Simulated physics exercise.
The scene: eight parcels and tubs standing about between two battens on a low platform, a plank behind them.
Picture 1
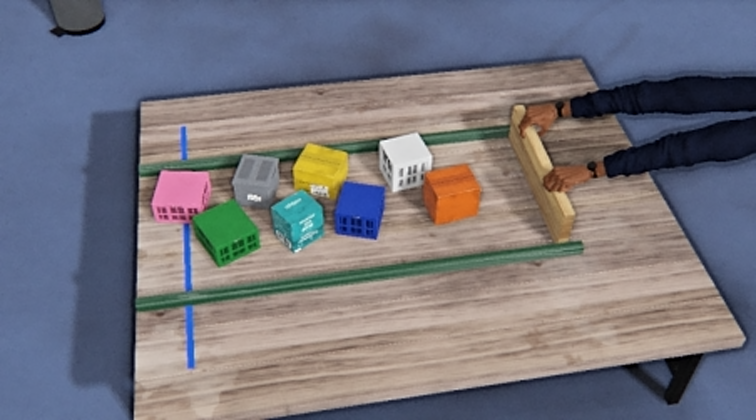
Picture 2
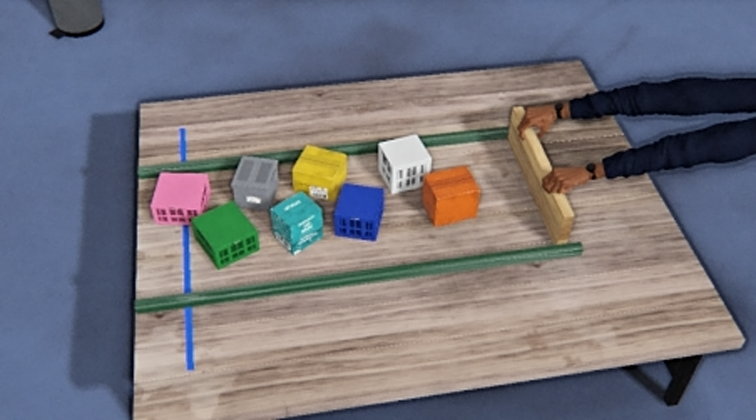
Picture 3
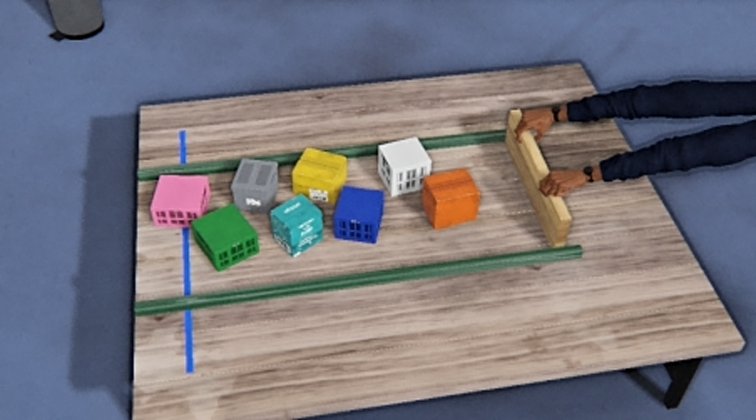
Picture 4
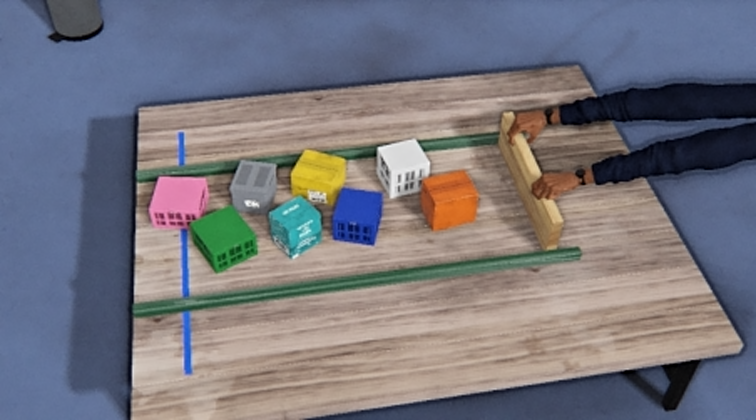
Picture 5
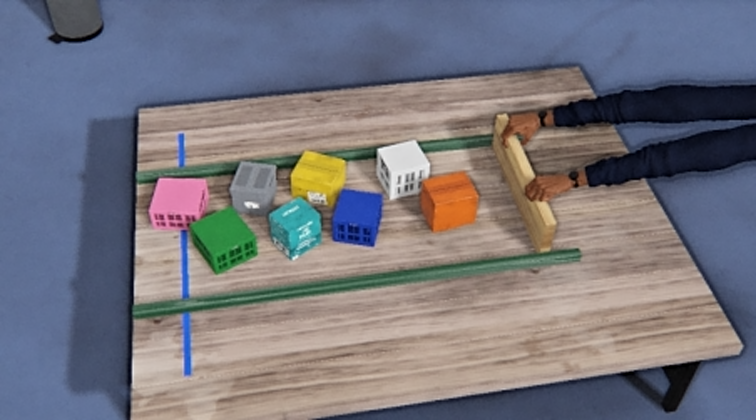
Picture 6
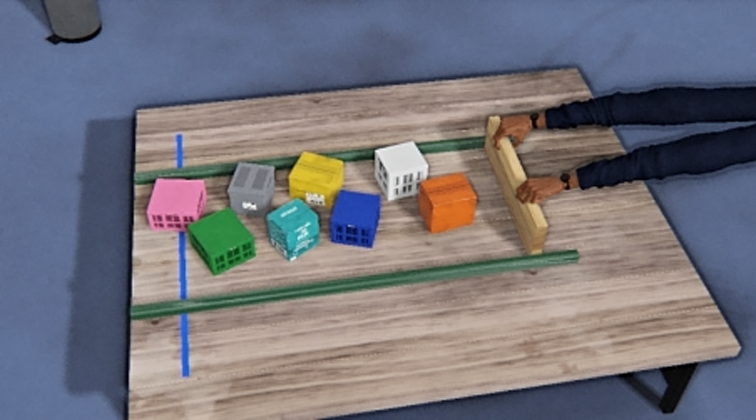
Two hands held a wooden plank upright on a low wooden platform and slid it slowly a short way left between two green battens, while the eight colourful boxes and crates in front stayed put.
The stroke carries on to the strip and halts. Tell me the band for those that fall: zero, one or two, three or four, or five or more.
Outcome: The number that fall off is five or more.
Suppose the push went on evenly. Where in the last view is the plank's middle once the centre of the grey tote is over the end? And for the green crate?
Its middle is around (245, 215) and around (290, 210).
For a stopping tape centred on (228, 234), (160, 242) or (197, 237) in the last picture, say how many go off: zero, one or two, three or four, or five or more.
For each place: Three or four; 5 or more; five or over.
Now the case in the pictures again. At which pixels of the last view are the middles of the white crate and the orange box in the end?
About (158, 196), and the other about (155, 235).
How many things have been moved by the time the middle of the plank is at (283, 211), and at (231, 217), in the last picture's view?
By then 8, and 8.
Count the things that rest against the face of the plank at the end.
2 of them.
Soon after, none off yet; pink crate at rest near (178, 205); green crate at rest near (222, 241); grey tote at rest near (253, 191).
After that, none off yet; pink crate moving near (176, 205); green crate displaced about its own width near (181, 242); grey tote displaced about its own width near (222, 196).
And then, two off so far; pink crate off the edge near (97, 291); green crate off the edge near (98, 331); grey tote displaced well along near (138, 205).
In the end, the number that fall off is five or more; gone, blue crate, yellow parcel, turquoise box, grey tote, green crate and pink crate.
